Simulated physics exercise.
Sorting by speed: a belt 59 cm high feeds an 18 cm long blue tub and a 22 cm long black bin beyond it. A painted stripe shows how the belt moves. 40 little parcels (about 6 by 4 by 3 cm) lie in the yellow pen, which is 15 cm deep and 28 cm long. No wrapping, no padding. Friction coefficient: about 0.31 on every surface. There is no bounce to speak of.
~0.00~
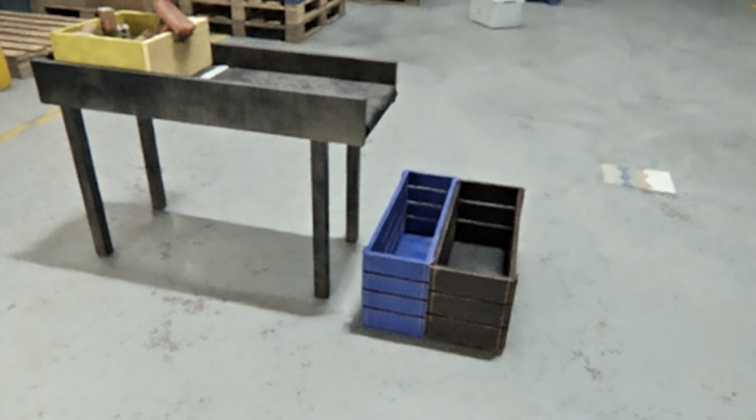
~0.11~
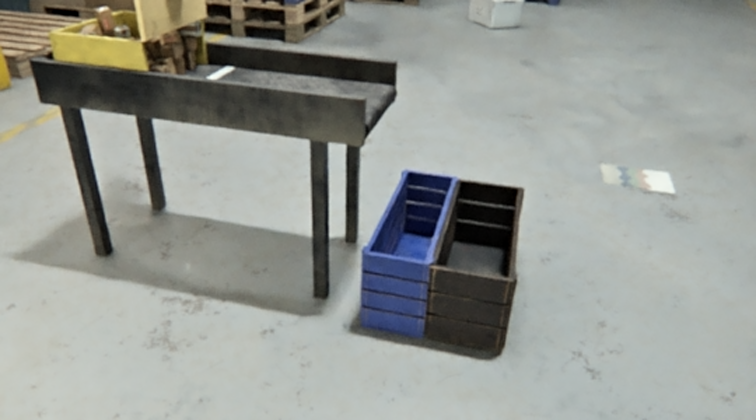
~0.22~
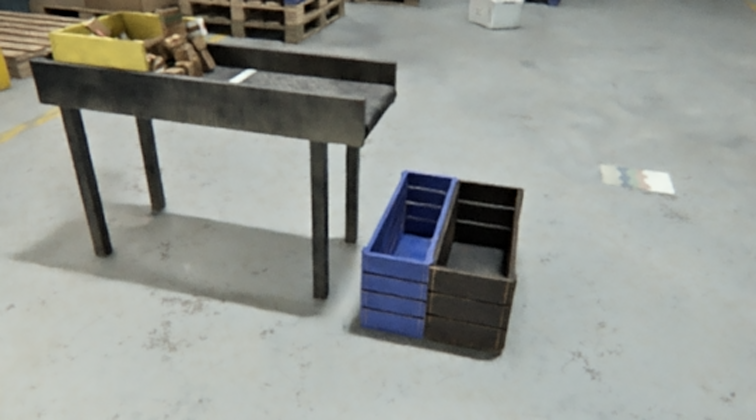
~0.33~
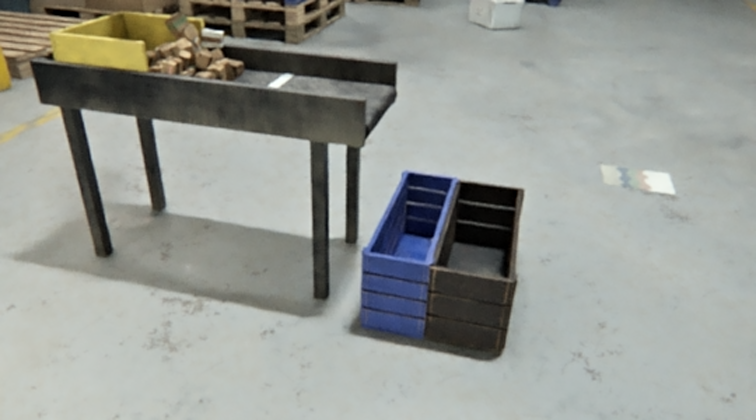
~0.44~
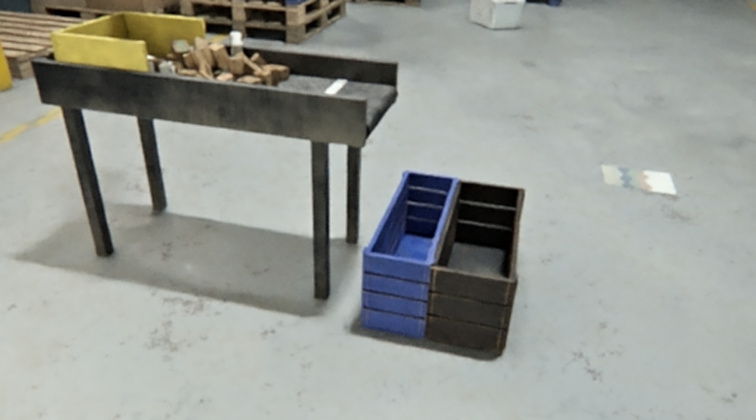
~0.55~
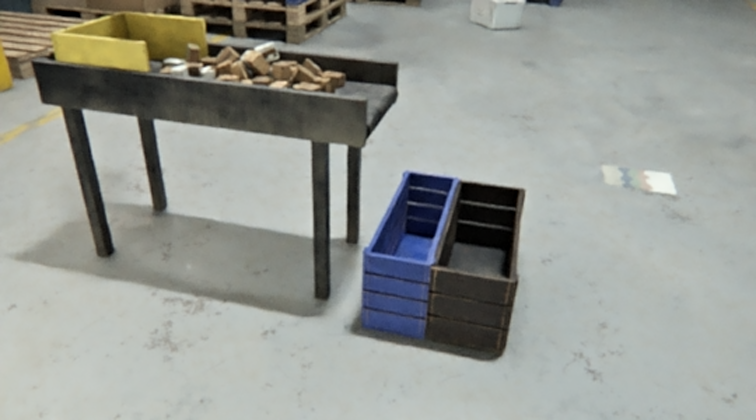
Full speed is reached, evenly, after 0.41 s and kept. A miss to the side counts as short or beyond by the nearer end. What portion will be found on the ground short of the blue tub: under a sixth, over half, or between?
Ending on the ground short of the blue tub: Fewer than one in six of them.
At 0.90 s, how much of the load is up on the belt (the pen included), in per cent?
Roughly 30 per cent.
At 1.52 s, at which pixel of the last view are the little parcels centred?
At about (658, 318).
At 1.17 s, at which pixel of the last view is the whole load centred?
Near (566, 291).
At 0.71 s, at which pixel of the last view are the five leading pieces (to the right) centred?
Around (414, 104).
After 0.71 s, 1 still in the yellow pen, 32 on the belt and 7 in the air.
After 0.90 s, 11 on the belt and 29 in the air.
After 1.17 s, 23 on the ground beyond the black bin and 17 in the air.
When it is over (at 1.52 s), 40 on the ground beyond the black bin. Asked share, 0 of 40, 0 per cent.
